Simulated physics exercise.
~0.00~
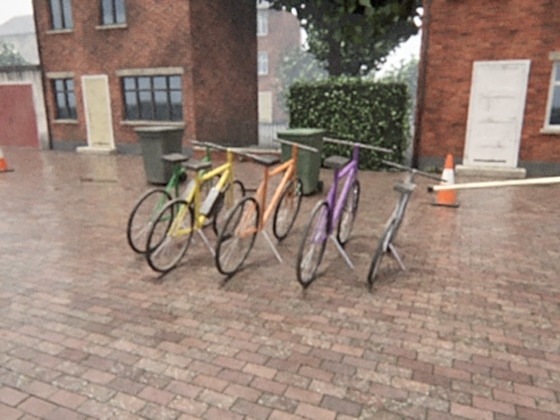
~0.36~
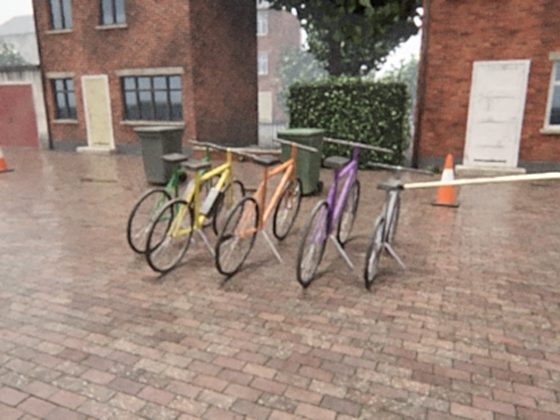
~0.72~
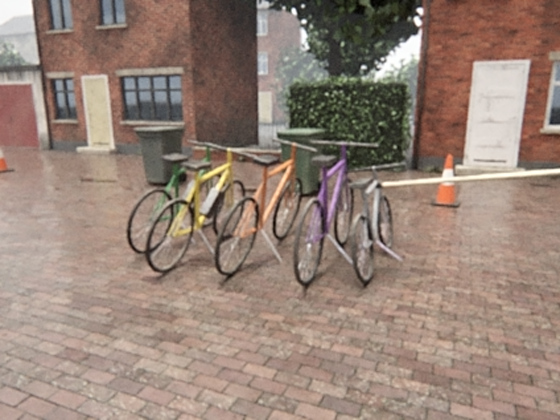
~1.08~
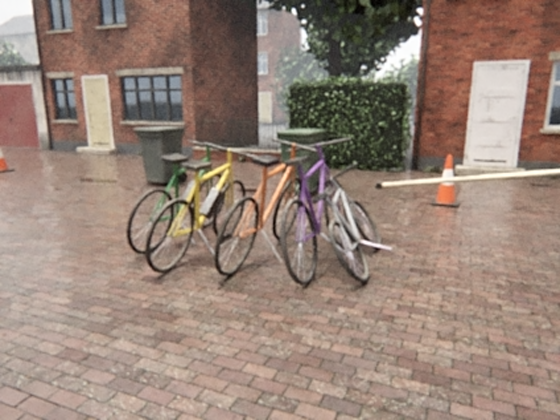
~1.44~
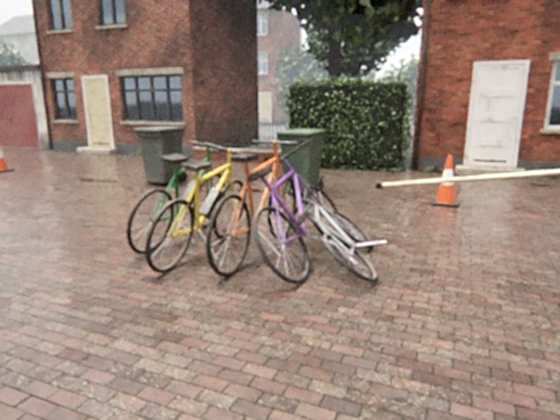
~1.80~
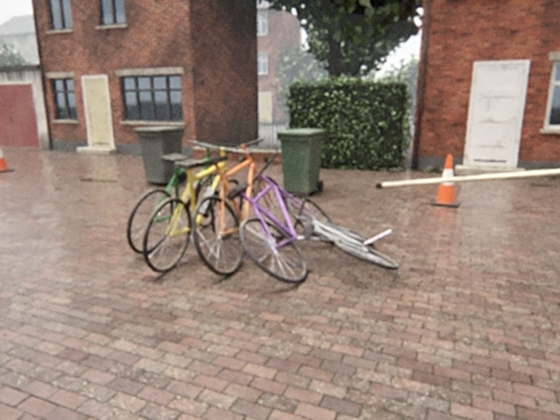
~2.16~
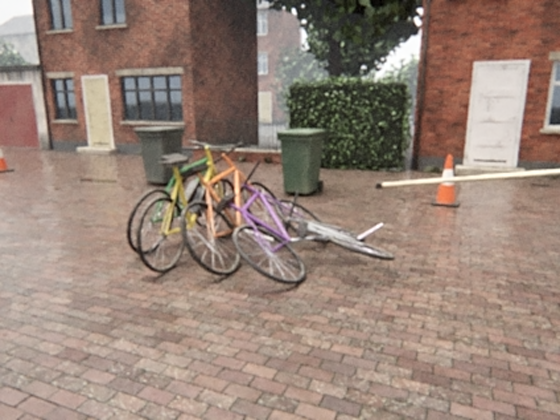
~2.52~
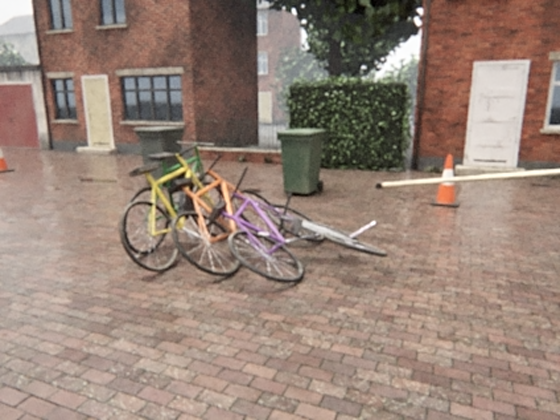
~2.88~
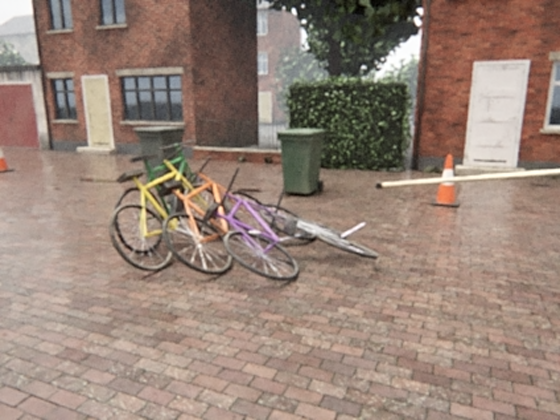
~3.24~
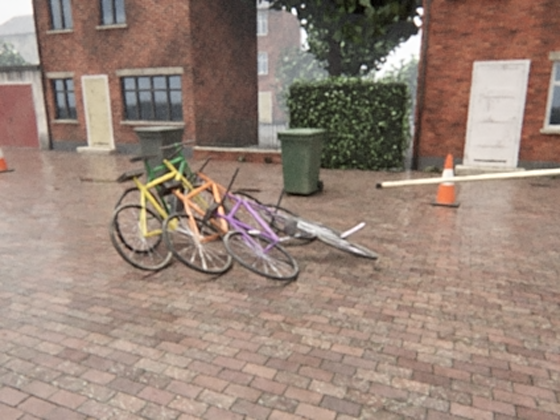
Five parked bicycles toppling leftward one after another on wet brick paving after a pole nudges the rightmost, ending in a leaning heap.
